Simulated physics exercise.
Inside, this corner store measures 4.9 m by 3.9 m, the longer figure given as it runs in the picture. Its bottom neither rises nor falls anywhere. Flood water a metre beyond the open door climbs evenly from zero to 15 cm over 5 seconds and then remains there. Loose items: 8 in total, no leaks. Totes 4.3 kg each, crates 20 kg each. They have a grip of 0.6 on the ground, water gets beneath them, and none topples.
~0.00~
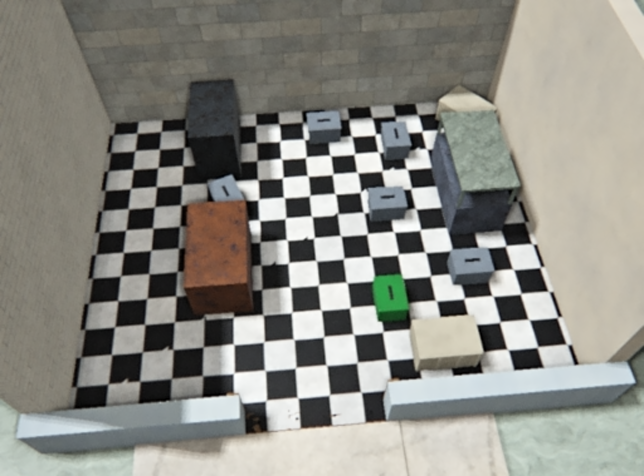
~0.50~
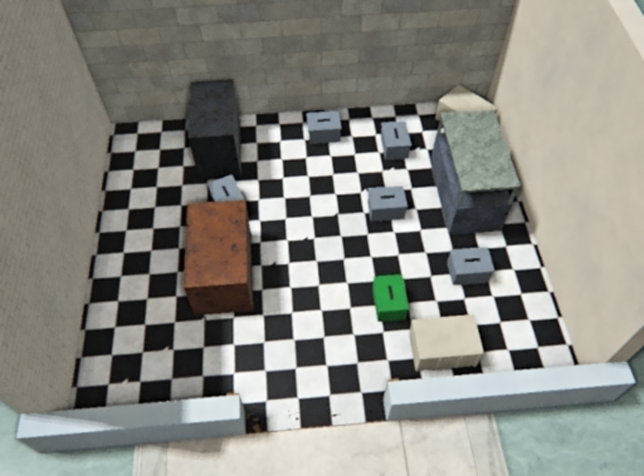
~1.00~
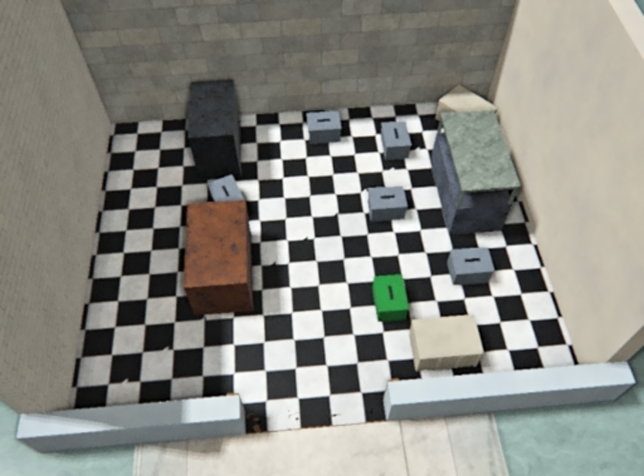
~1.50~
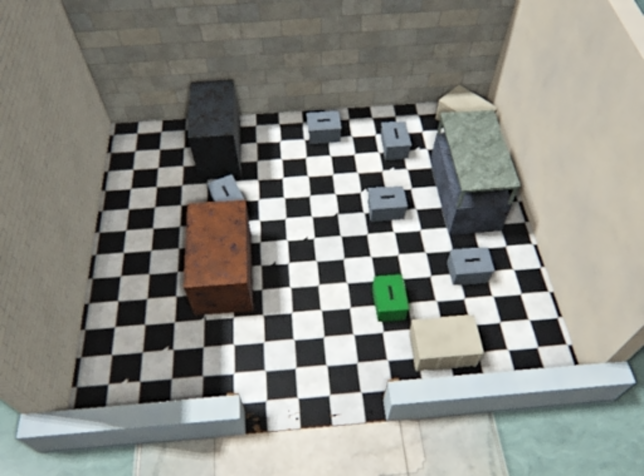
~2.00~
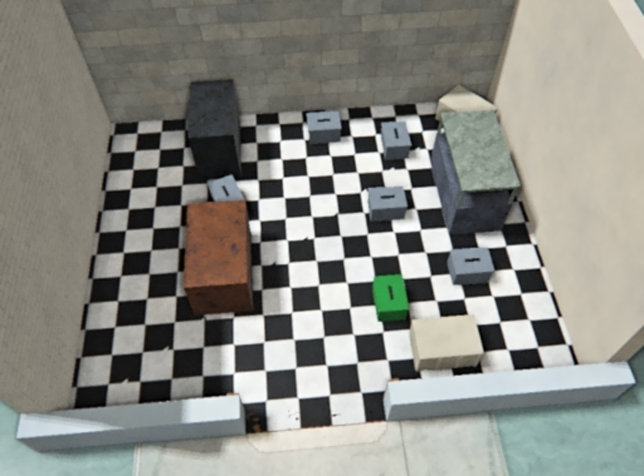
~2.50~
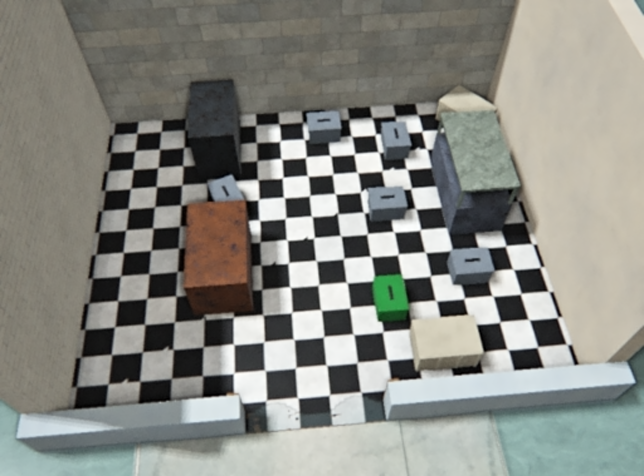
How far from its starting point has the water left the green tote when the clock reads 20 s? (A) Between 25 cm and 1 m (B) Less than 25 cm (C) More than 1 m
A, between 25 cm and 1 m.
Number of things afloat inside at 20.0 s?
Answer: 8.
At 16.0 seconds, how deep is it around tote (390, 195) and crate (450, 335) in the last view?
Roughly 10 and 5 cm.
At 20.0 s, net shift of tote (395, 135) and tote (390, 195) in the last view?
One is off by 80 cm, the other by 100 cm, in the order asked.
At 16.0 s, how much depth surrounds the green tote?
I'd put it at about 5 cm.
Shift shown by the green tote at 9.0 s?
About 50 cm by then.
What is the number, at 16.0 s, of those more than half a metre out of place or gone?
By then 5.
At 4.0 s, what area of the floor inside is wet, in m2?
Somewhere about 2.0 m2, give or take.
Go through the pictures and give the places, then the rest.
In the first picture, the green tote at (391, 293) rests on the ground; 0.0 m2 under water; 0 of 8 have shifted.
In the second picture, the green tote at (391, 293), on the bottom; 0.0 m2 under water; 0 of 8 have shifted.
In the third picture, the green tote at (391, 293), on the bottom; 0.0 m2 under water; 0 of 8 have shifted.
In the fourth picture, the green tote at (391, 293) rests on the ground; water covers 0.0 m2; 0 of 8 have shifted.
In the fifth picture, the green tote at (391, 293) rests on the ground; water covers 0.0 m2; 0 of 8 have shifted.
In the sixth picture, the green tote at (391, 293) rests on the ground; 0.0 m2 under water; 0 of 8 have shifted.
After 4.0 s the green tote is near (391, 293), 0.0 m from its start, aground; 0 afloat.
After 9.0 s the green tote is near (434, 269), 0.5 m from its start, aground; 3 afloat.
After 16.0 s the green tote is near (449, 296), 0.6 m from its start, afloat; 7 afloat.
After 20.0 s the green tote is near (376, 230), 0.7 m from its start, afloat; 8 afloat.
